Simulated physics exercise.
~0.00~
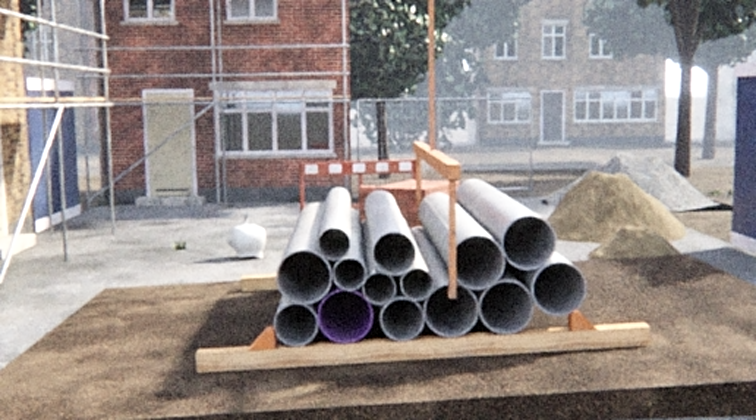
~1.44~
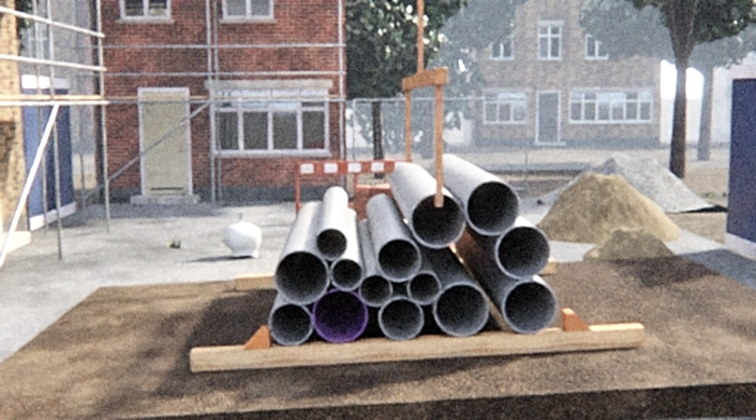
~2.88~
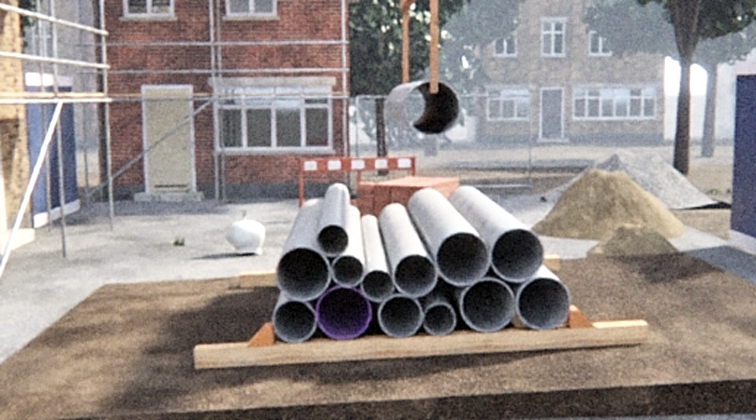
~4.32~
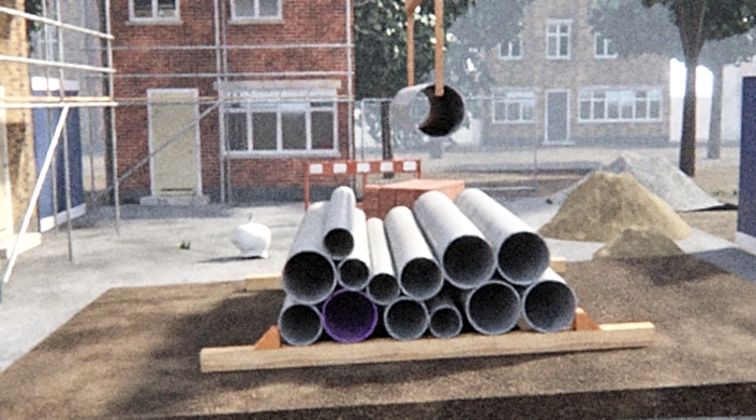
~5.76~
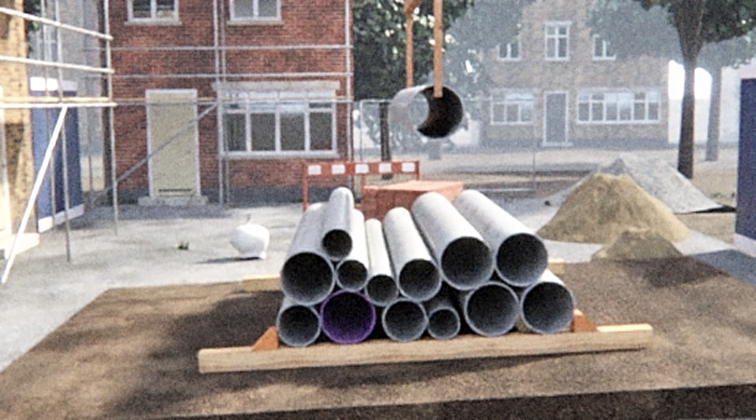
A stack of grey pipes with one purple pipe in its bottom row sat on wooden bearers while an orange beam lifted a grey one clear; several others shifted and settled, but the purple one stayed put as the raised pipe hung above.
